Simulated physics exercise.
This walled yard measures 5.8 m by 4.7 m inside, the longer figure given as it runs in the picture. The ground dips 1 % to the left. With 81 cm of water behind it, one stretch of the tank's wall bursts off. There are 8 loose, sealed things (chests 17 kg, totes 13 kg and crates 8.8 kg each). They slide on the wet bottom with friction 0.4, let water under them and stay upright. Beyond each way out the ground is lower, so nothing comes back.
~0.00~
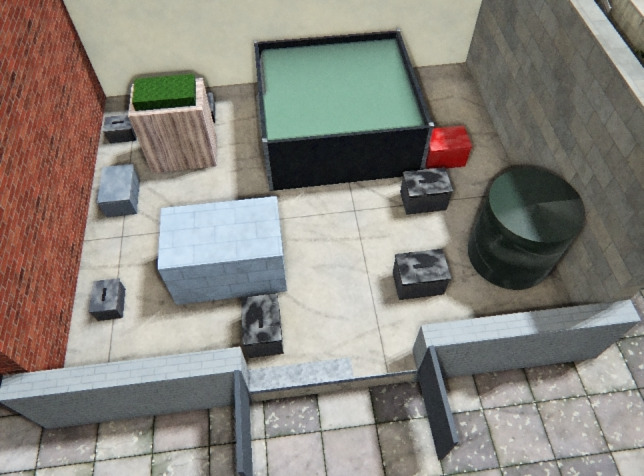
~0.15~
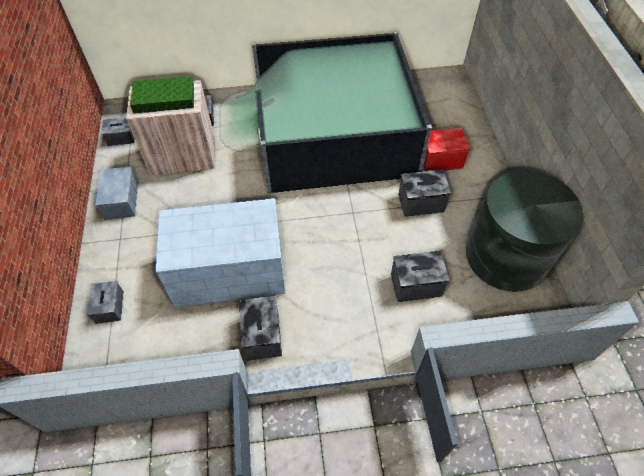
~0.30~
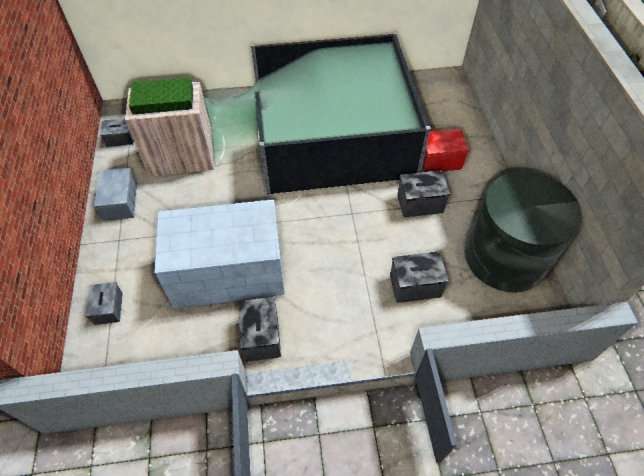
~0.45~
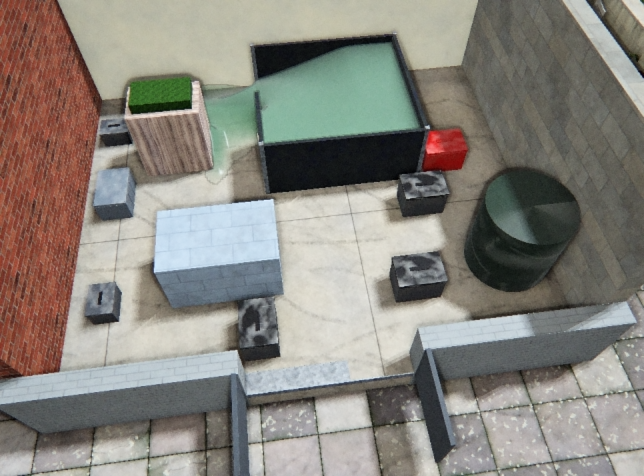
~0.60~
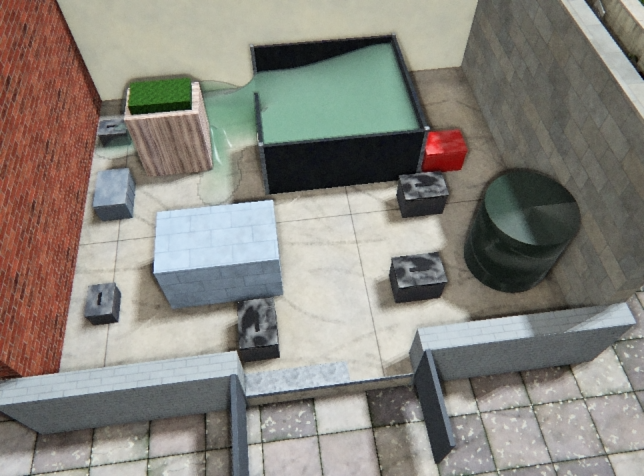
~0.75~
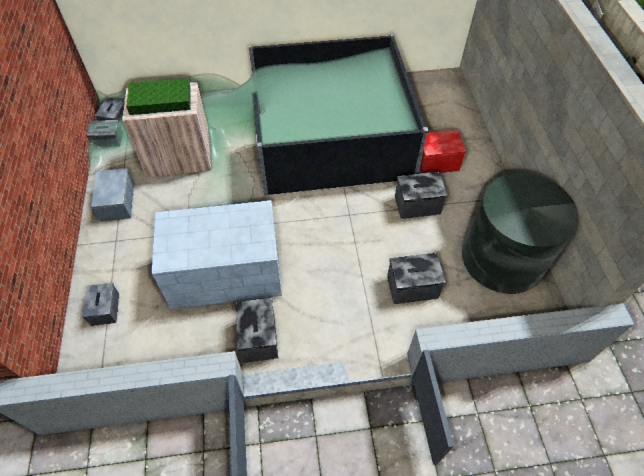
In a walled yard, part of the dark tank's left side gave way and pale green water poured out, spreading around the grass-topped block and reaching a small dark box in the back left corner.
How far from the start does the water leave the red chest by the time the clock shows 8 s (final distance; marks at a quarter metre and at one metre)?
Red chest moves a short way.
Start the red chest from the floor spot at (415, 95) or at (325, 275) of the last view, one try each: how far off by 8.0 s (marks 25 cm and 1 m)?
In turn: It stays put; it travels far.
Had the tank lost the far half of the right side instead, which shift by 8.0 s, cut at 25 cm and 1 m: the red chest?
Then the red chest travels far.
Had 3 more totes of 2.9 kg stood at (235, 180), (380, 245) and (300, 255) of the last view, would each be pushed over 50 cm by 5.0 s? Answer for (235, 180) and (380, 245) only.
In turn: Over, over.
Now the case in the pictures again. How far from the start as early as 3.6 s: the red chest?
About 0 cm.
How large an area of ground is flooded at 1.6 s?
Roughly 10.0 m2.
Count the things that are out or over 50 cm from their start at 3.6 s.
5 of them.
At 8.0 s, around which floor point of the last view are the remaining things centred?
Around (393, 226).
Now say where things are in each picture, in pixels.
The first frame shows the red chest at (448, 138), on the bottom; water covers 3.8 m2; 0 of 8 have shifted.
The second frame shows the red chest at (446, 140), on the bottom; water covers 4.4 m2; 0 of 8 have shifted.
The third frame shows the red chest at (445, 141), on the bottom; 5.1 m2 under water; 1 of 8 have shifted.
The fourth frame shows the red chest at (444, 141), on the bottom; water covers 5.8 m2; 1 of 8 have shifted.
The fifth frame shows the red chest at (444, 142), on the bottom; water covers 6.5 m2; 1 of 8 have shifted.
The sixth frame shows the red chest at (443, 142), on the bottom; 7.4 m2 under water; 2 of 8 have shifted.
After 1.6 s the red chest is near (443, 142), 0.0 m from its start, aground; 0 of 8 are out; 1 afloat.
After 3.6 s the red chest is near (443, 142), 0.0 m from its start, aground; 0 of 8 are out; 3 afloat.
After 5.6 s the red chest is near (443, 142), 0.0 m from its start, aground; 0 of 8 are out; 5 afloat.
After 8.0 s the red chest is near (431, 117), 0.5 m from its start, afloat; 0 of 8 are out; 7 afloat.
